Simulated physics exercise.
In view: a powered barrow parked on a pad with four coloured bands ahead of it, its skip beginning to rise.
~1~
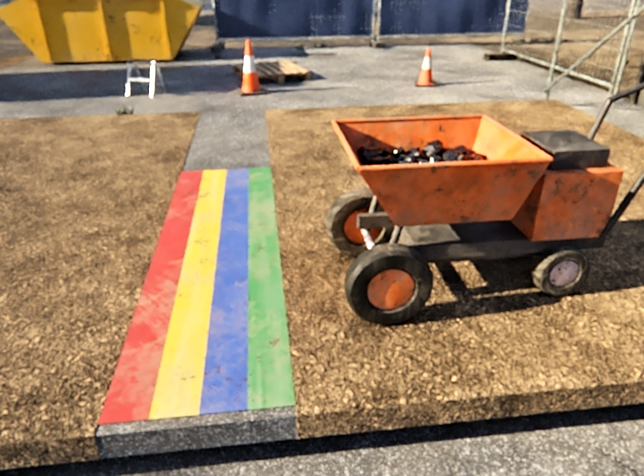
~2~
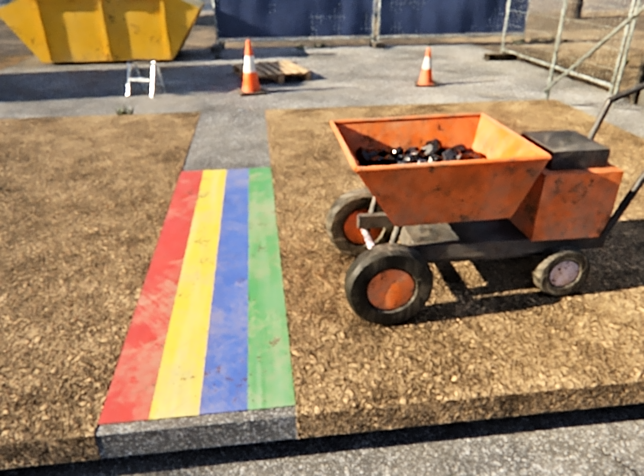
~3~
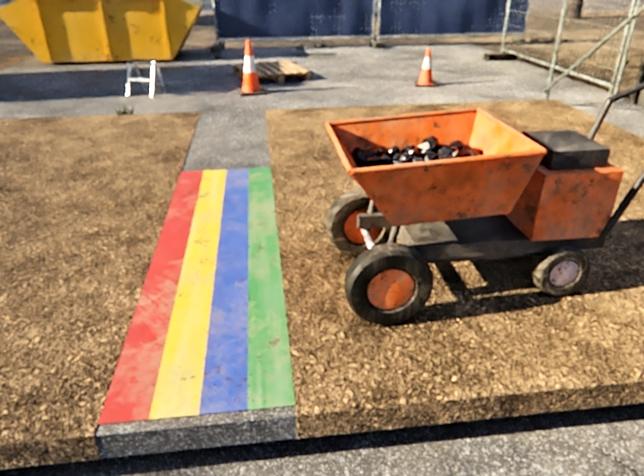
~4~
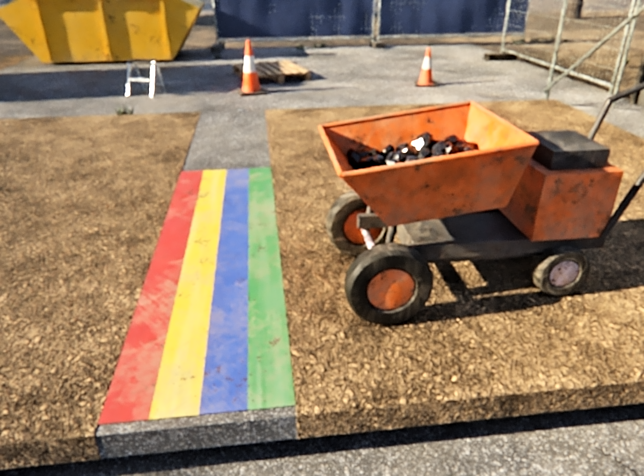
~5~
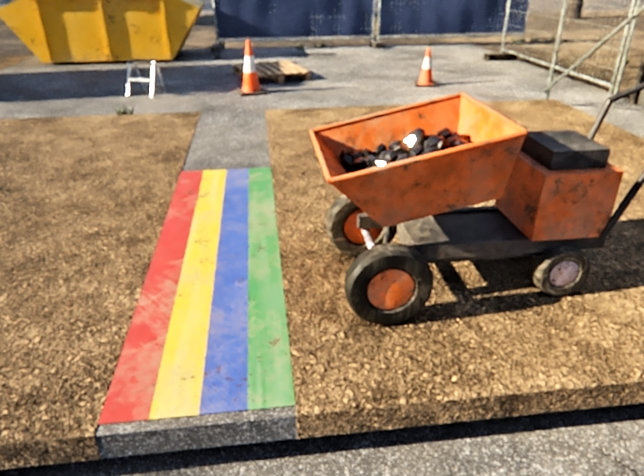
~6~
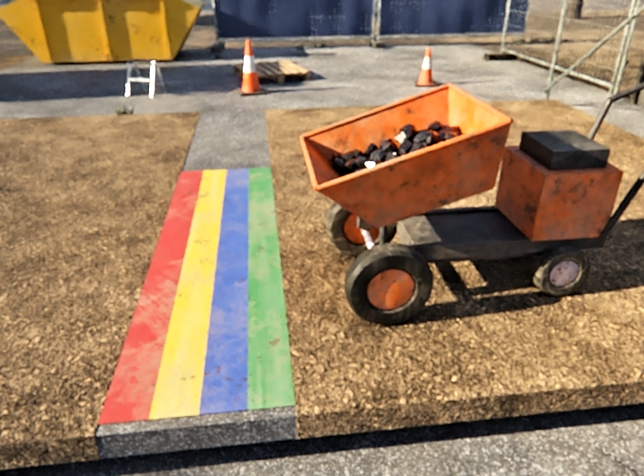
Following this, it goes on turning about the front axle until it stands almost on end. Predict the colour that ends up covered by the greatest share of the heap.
I would say blue.
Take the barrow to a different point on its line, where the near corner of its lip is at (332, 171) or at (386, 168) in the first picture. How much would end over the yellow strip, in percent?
Result: Try 1 = 30 %, try 2 = 10 %.
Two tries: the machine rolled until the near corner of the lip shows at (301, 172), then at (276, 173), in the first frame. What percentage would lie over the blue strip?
Close to 10 in a hundred, and close to 0 in a hundred.
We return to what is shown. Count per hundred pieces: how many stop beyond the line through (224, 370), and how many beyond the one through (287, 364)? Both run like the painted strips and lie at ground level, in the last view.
About 50 and 90 per cent.
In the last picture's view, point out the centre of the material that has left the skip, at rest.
Roughly at (226, 292).
Soon, skip tipped steeply; all in the skip.
A while on, skip tipped steeply; nearly all in the skip; a stray few over the green strip; a small part over the blue strip.
Towards the end, skip tipped right over; about a third in the skip; a small part over the green strip; about a third over the blue strip; about a quarter over the yellow strip; a small part over the red strip; a stray few off the paint.
Finally, skip tipped right over; a small part in the skip; about a quarter over the green strip; about a third over the blue strip; about a quarter over the yellow strip; a small part over the red strip; a stray few off the paint.
